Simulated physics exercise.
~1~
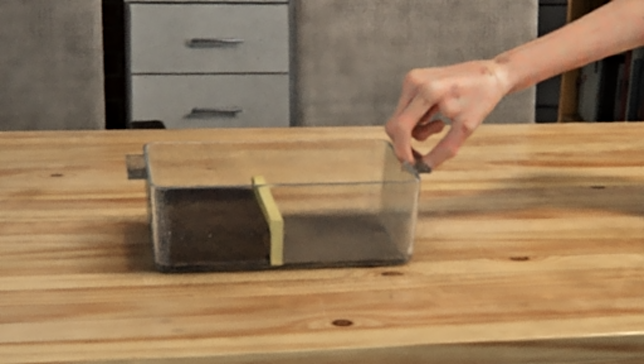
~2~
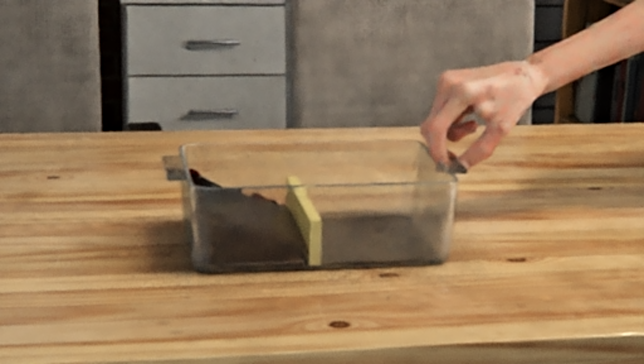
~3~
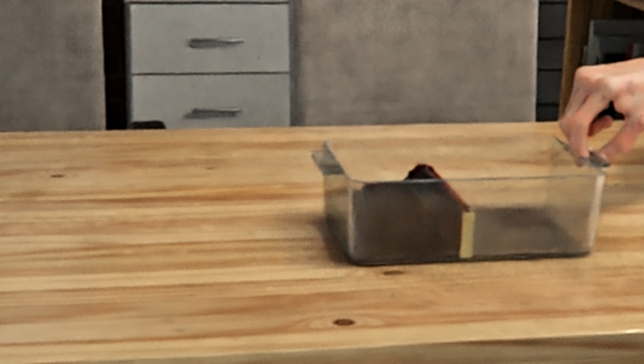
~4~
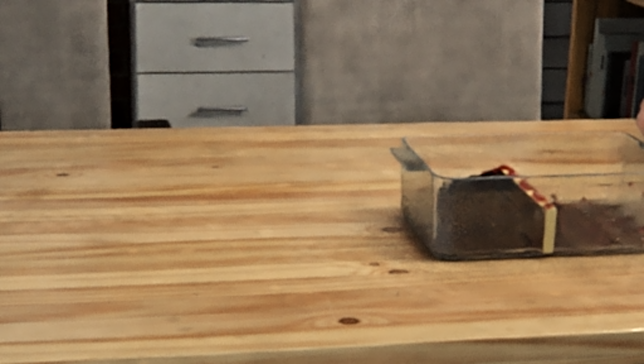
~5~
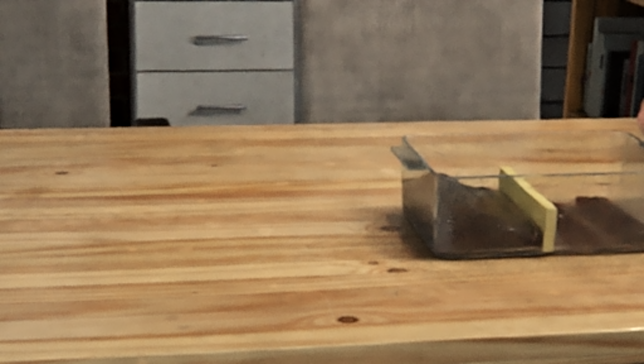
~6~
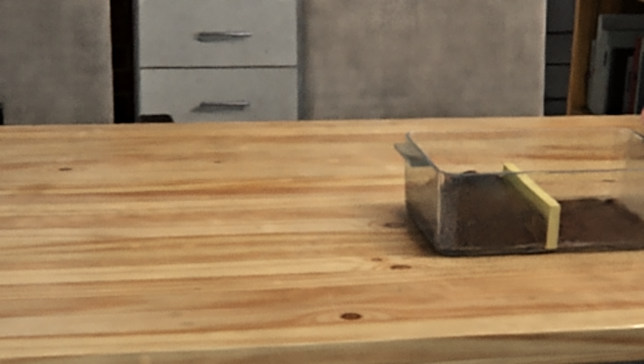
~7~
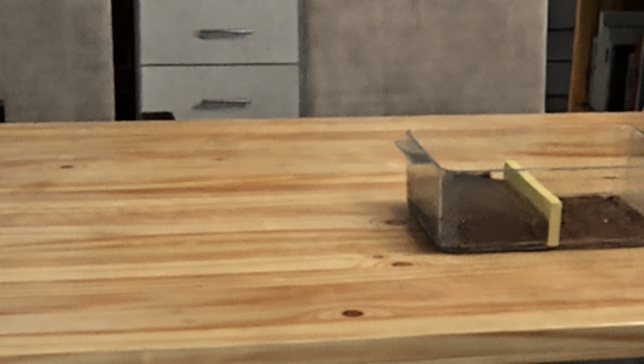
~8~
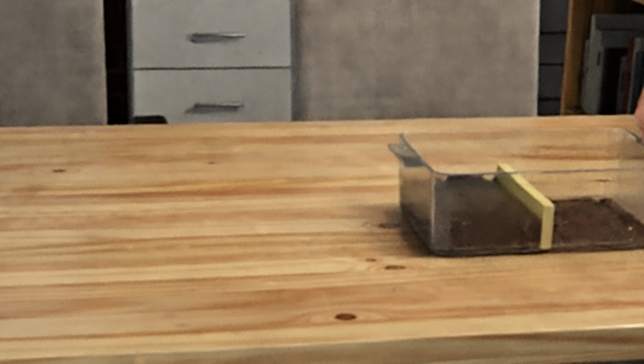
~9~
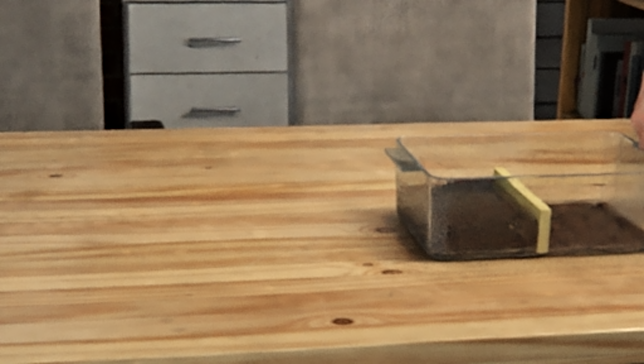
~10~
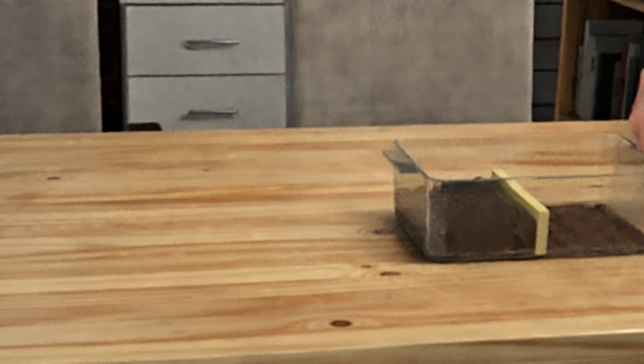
A hand reaches in from the right and grips the end of a clear box on a pale wooden table, seen from the front with grey drawers and grey panels behind. A yellowish divider stands inside, with dark wine on its left side only. The hand pulls the box to the right, and the wine heaps up against the left end, then surges back to the divider. Some spills over the top into the right side. The box stops at the right edge of the view, and the wine settles, leaving a shallow layer right of the divider.
